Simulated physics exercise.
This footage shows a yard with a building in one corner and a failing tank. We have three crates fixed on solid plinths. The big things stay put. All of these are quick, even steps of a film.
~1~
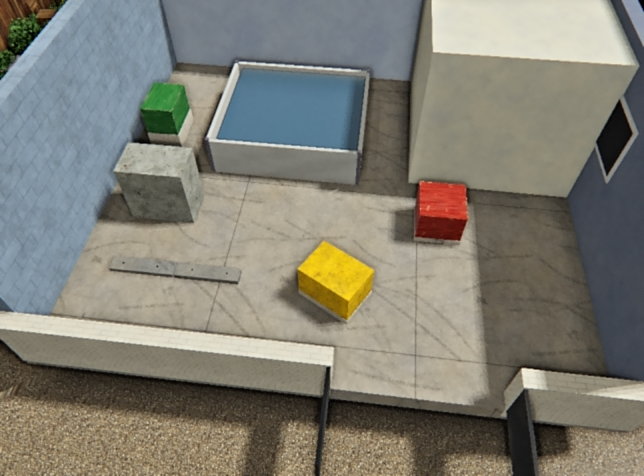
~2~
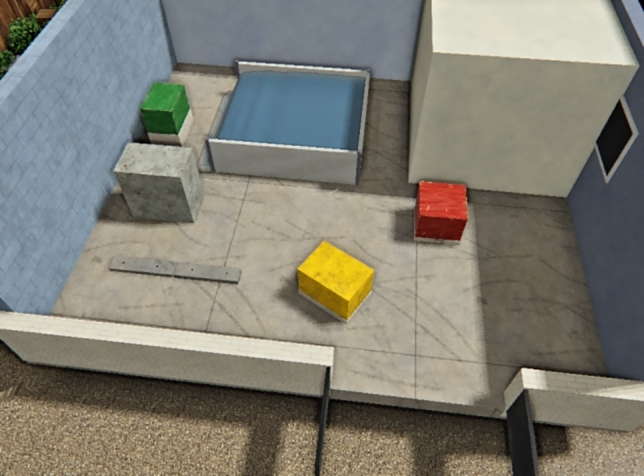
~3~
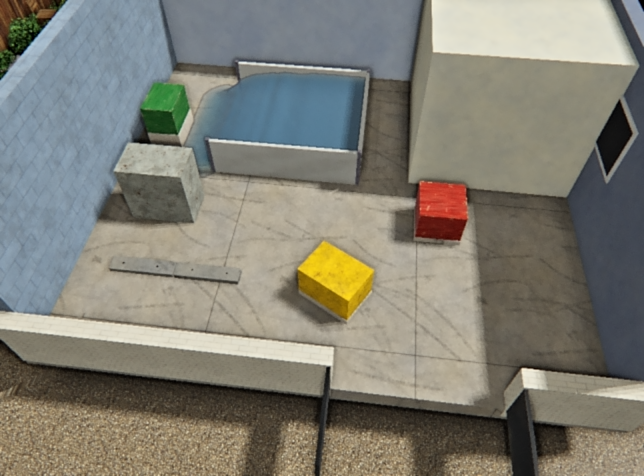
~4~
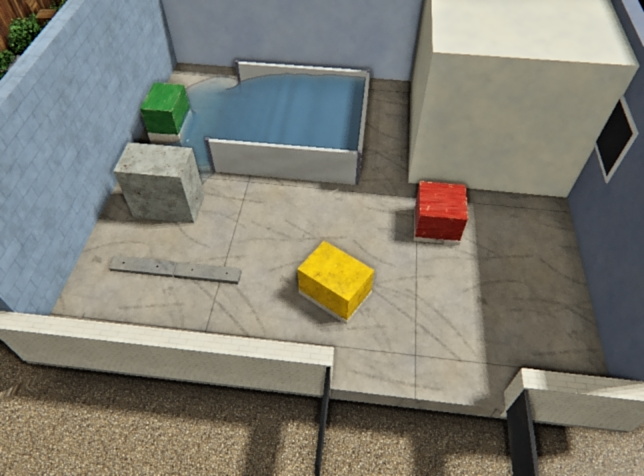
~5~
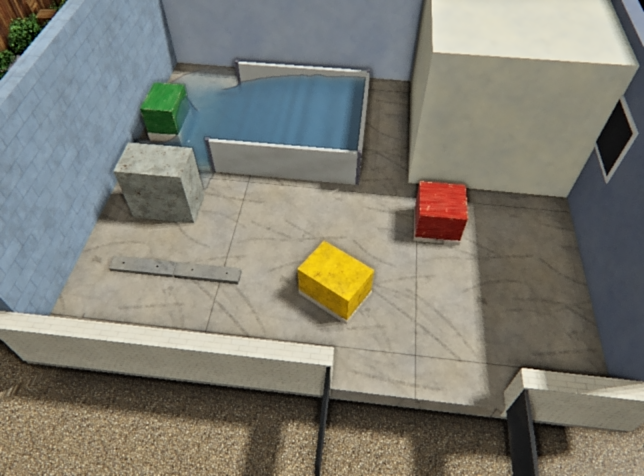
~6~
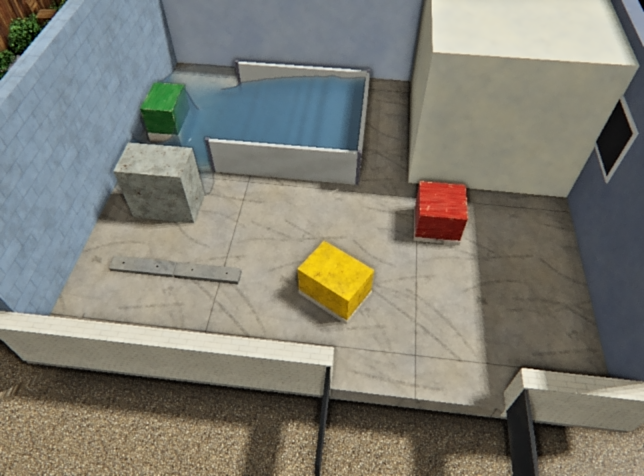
Water tank in a walled yard losing its left side, water pouring out leftward and spreading around the green-topped block.
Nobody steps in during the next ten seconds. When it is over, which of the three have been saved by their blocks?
The green crate has water on it afterwards; the yellow crate has water on it afterwards; the red crate has water on it afterwards.
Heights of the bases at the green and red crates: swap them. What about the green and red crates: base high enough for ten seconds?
The green one is reached, and the red one is not reached.
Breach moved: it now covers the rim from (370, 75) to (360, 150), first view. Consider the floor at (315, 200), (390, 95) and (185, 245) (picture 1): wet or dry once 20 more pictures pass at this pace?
Unwetted / soaked / unwetted.
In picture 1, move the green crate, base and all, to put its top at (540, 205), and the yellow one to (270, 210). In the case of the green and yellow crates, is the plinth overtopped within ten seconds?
Reading - green crate: Untouched, yellow crate: Flooded.
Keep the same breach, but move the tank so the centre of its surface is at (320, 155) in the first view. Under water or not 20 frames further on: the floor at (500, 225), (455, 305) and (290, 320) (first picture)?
As listed: No water, free of water, under water.
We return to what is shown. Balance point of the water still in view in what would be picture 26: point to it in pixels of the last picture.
That comes out near (234, 141).
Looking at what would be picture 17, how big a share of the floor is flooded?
Close to 30 %.
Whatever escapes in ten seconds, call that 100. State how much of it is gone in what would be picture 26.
I'd put it at 0 per cent.
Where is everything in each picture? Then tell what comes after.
The first picture shows the water tank at (293, 107) is whole and still.
In the second picture, water pours out at (229, 119) and has run to a hidden place.
In the third picture, the front is at a hidden place, out from the gap at (229, 121).
In the fourth picture, the front is at (218, 79), out from the gap at (229, 123).
In the fifth picture, the front is at (191, 75), out from the gap at (229, 123).
In the sixth picture, water pours out at (229, 123) and has run to (177, 71).
A moment on, water covers 15 % of the floor; the green crate water round its plinth, the yellow crate not reached, the red crate not reached.
Next, water covers 30 % of the floor; the green crate water round its plinth, the yellow crate not reached, the red crate not reached.
Then, water covers 50 % of the floor; the green crate water round its plinth, the yellow crate water round its plinth, the red crate not reached.
Later, water covers 85 % of the floor; the green crate water round its plinth, the yellow crate water round its plinth, the red crate water round its plinth.
In the end, water covers 95 % of the floor; the green crate was topped, the yellow crate was topped, the red crate was topped.
